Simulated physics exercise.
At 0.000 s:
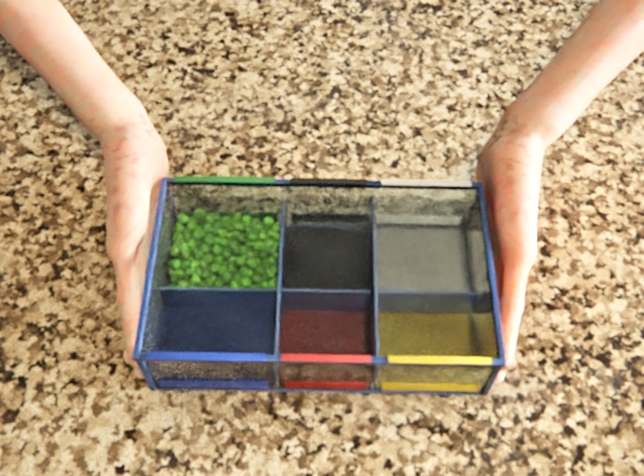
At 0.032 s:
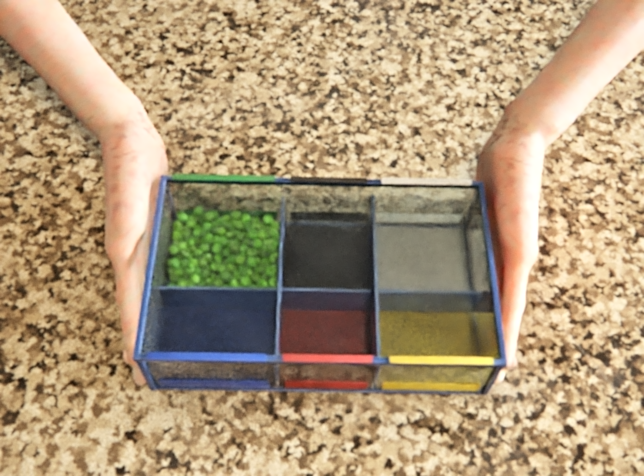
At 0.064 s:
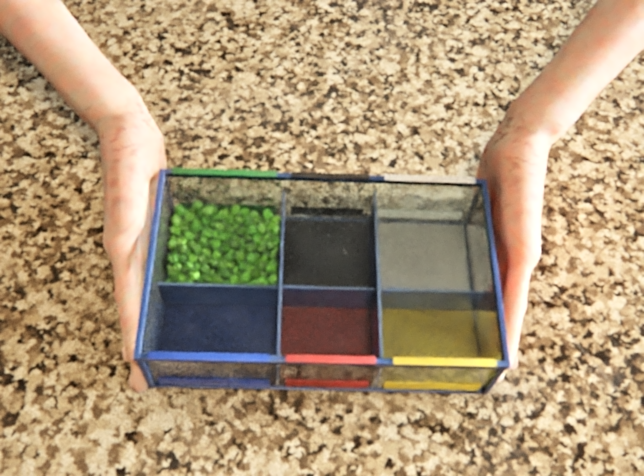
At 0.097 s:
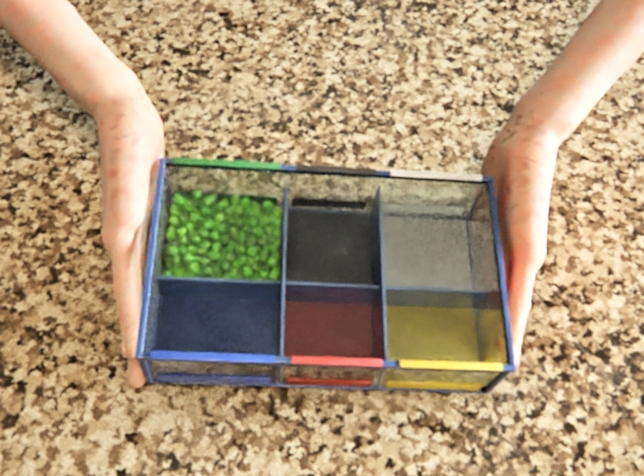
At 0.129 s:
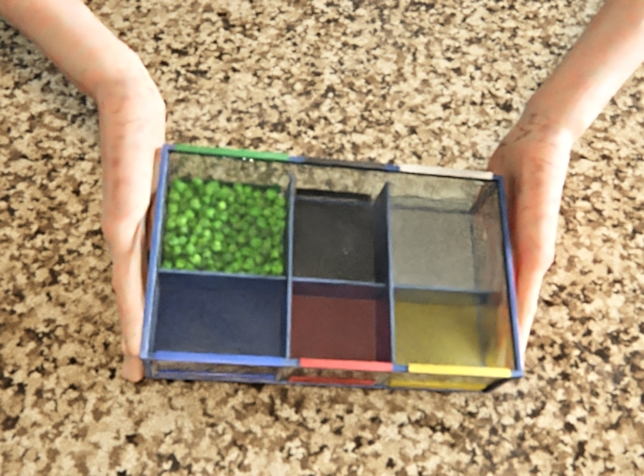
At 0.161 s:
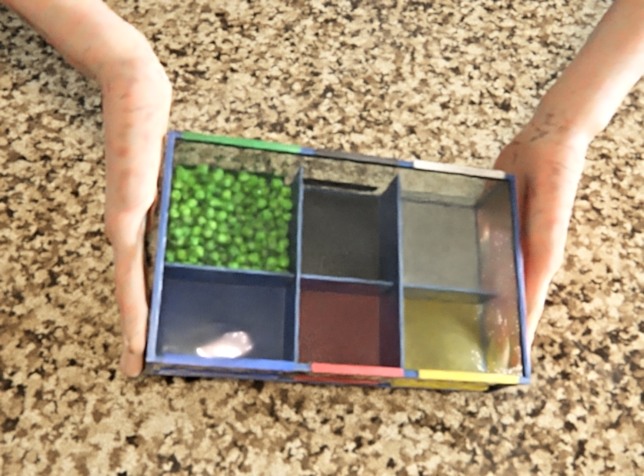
In the video, two hands hold a clear-lidded box with six colour-edged compartments above a speckled surface, then tilt it slightly toward its right front corner, while the small green pieces stay in the back left compartment.
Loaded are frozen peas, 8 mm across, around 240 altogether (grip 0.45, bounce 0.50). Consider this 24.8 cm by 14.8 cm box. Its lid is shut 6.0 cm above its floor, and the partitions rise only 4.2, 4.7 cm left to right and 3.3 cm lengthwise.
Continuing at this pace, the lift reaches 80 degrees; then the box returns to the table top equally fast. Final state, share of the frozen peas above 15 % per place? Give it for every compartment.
Red Y, blue Y, green Y, yellow N, white N, black N.
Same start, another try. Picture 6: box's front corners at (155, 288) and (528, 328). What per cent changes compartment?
In that case about 20 percent.
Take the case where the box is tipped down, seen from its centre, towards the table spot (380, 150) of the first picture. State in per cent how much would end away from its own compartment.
Something like 5 in a hundred.
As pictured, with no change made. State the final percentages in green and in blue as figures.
Green: 30; blue: 30.
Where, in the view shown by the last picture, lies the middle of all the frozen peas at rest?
(272, 342) or so.
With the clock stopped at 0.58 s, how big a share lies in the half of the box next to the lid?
Something like 70 percent of the pieces.
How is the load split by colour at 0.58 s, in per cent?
Red = 5, blue = 20, green = 75, yellow = 0, white = 0, black = 5 (per cent).
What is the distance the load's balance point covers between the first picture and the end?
It shifts some 8.0 cm.
After 0.58 s, tilt 79 degrees; red 5 %, blue 20 %, green 75 %, black 5 %.
Then, at 0.86 s, tilt 33 degrees; red 30 %, blue 30 %, green 30 %, yellow 5 %, black 5 %.
After 1.25 s, tilt 0 degrees; red 35 %, blue 30 %, green 30 %, yellow 5 %, black 5 %.
At rest (1.7 s), red 35 %, blue 30 %, green 30 %, yellow 5 %, white 0 %, black 5 %.
